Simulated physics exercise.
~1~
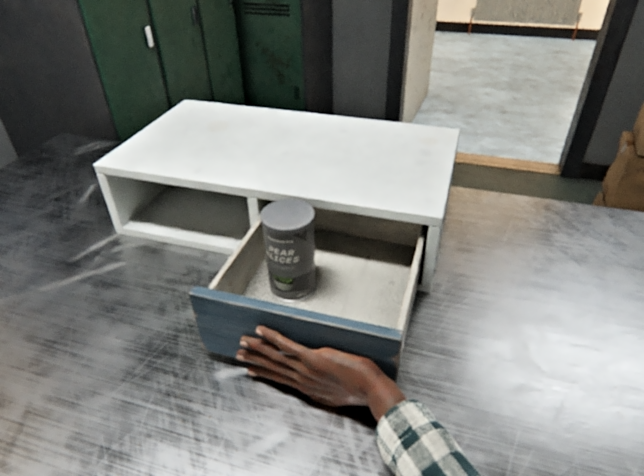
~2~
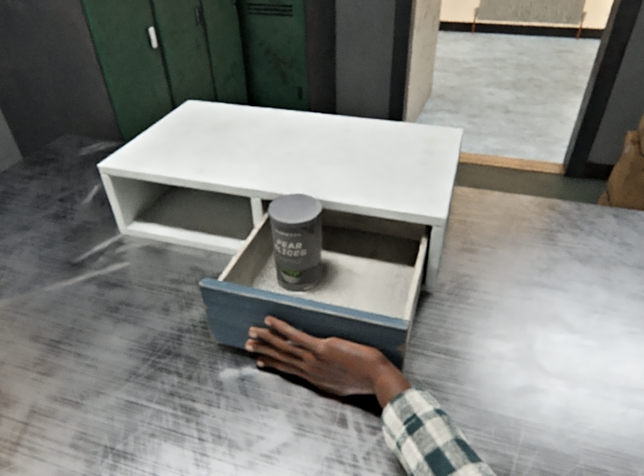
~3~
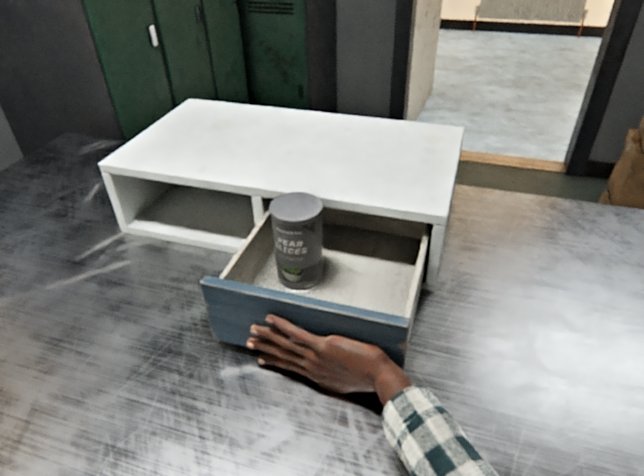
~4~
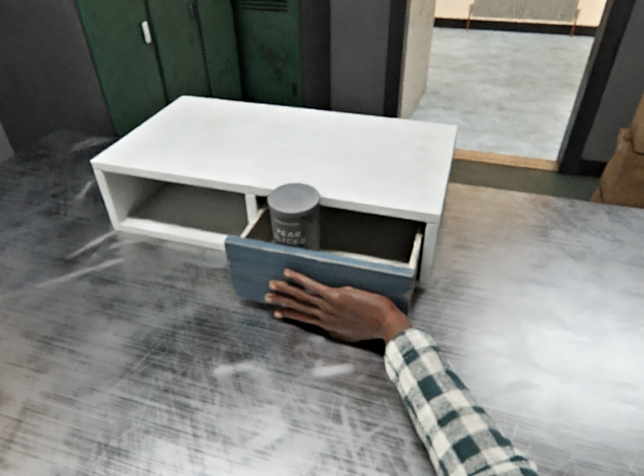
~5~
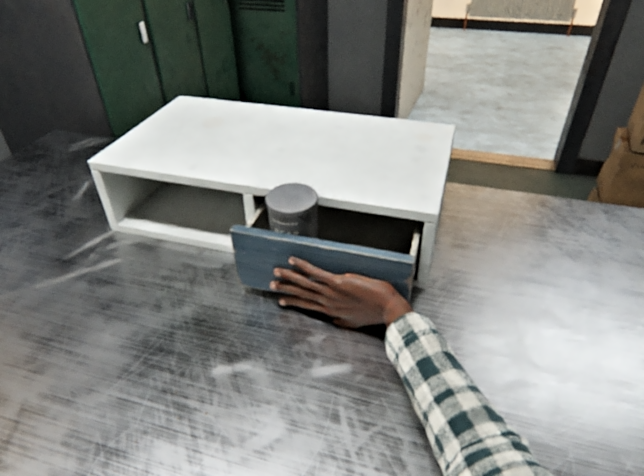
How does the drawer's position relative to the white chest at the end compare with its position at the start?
At the start the drawer is pulled far out of the white chest, while at the end it sits much farther in, though still partly open.
